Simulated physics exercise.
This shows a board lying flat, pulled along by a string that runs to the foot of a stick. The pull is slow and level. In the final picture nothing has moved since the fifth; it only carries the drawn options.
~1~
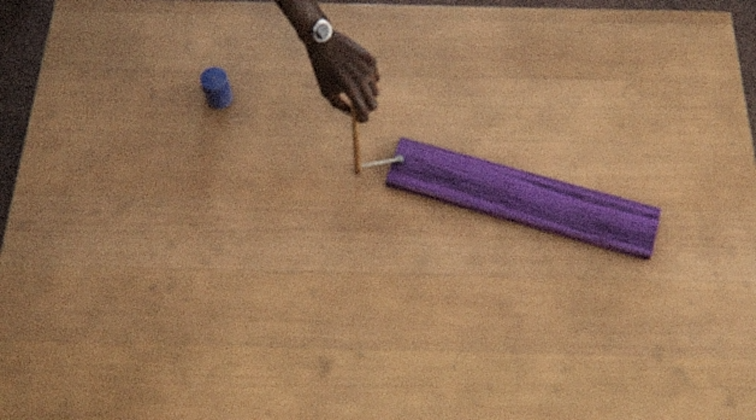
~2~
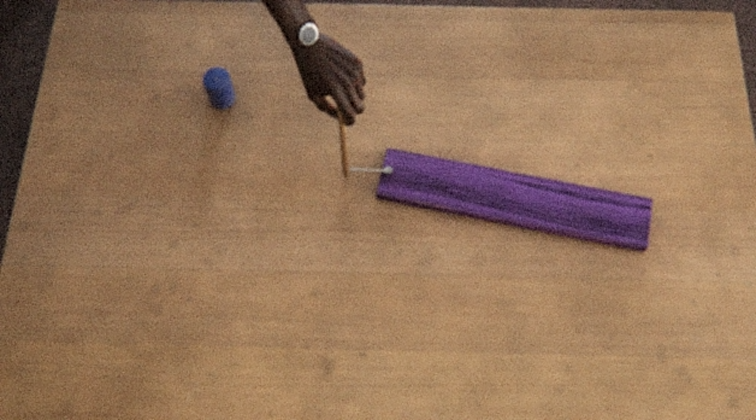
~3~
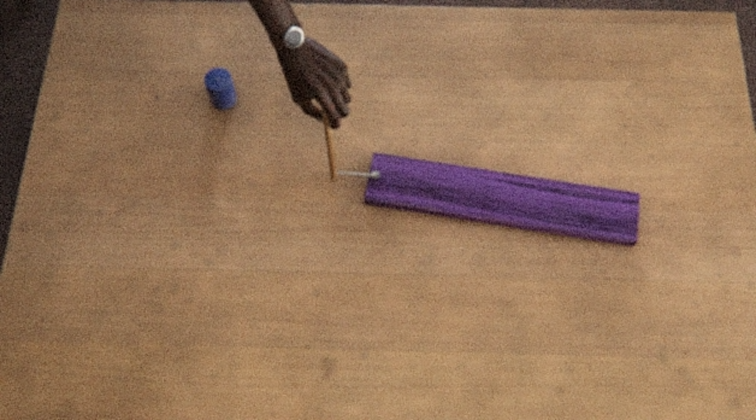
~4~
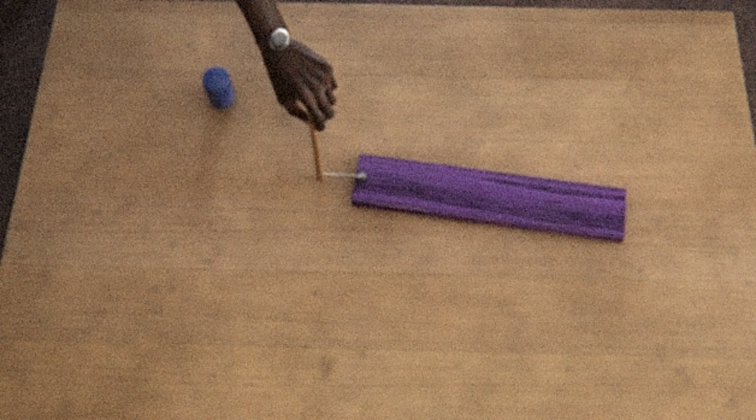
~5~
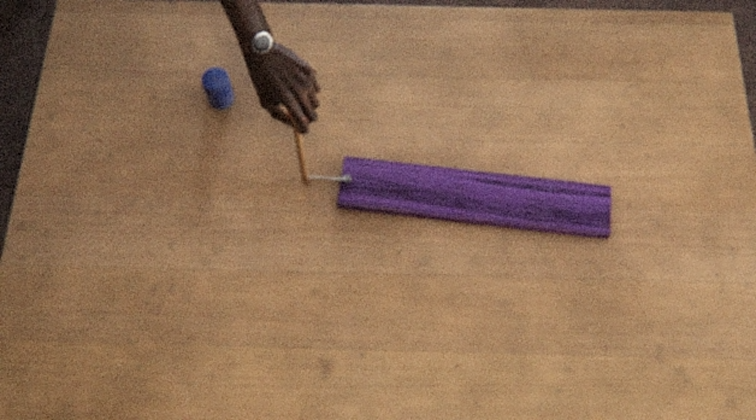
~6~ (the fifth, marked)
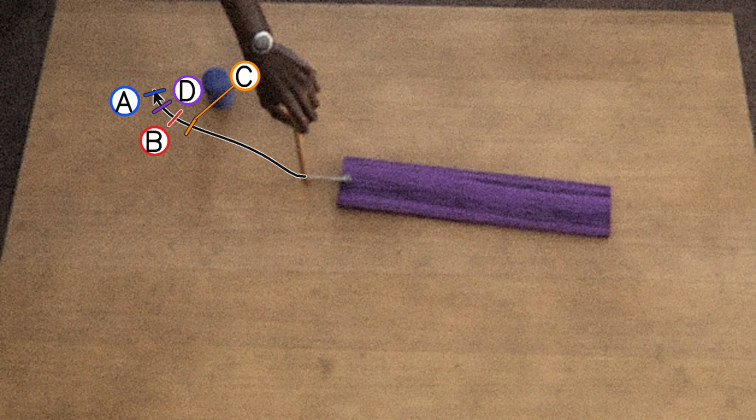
A hand wearing a watch holds a thin stick tied to a purple board, slowly pulling it left across a wooden table.
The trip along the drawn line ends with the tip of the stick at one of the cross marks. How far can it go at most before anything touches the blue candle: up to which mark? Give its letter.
B is the last safe stop.
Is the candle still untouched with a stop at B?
For that mark, yes.
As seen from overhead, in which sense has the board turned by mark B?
Clockwise.
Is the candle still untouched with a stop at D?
No.
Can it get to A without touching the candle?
No.
On the marked copy, A at (155, 93); B at (175, 118); C at (191, 126); D at (162, 107); the route from (305, 177) via (219, 136) to (154, 90).
Following B. Soon after the start, foot of the stick (260, 155), middle of the board (425, 186).
Later, foot of the stick (214, 135), middle of the board (374, 173).
In the end, foot of the stick (175, 119), middle of the board (332, 161); nothing has been touched.
As for the rest, A is too far, the candle has been hit; C is safe but short; D is too far, the candle has been hit.
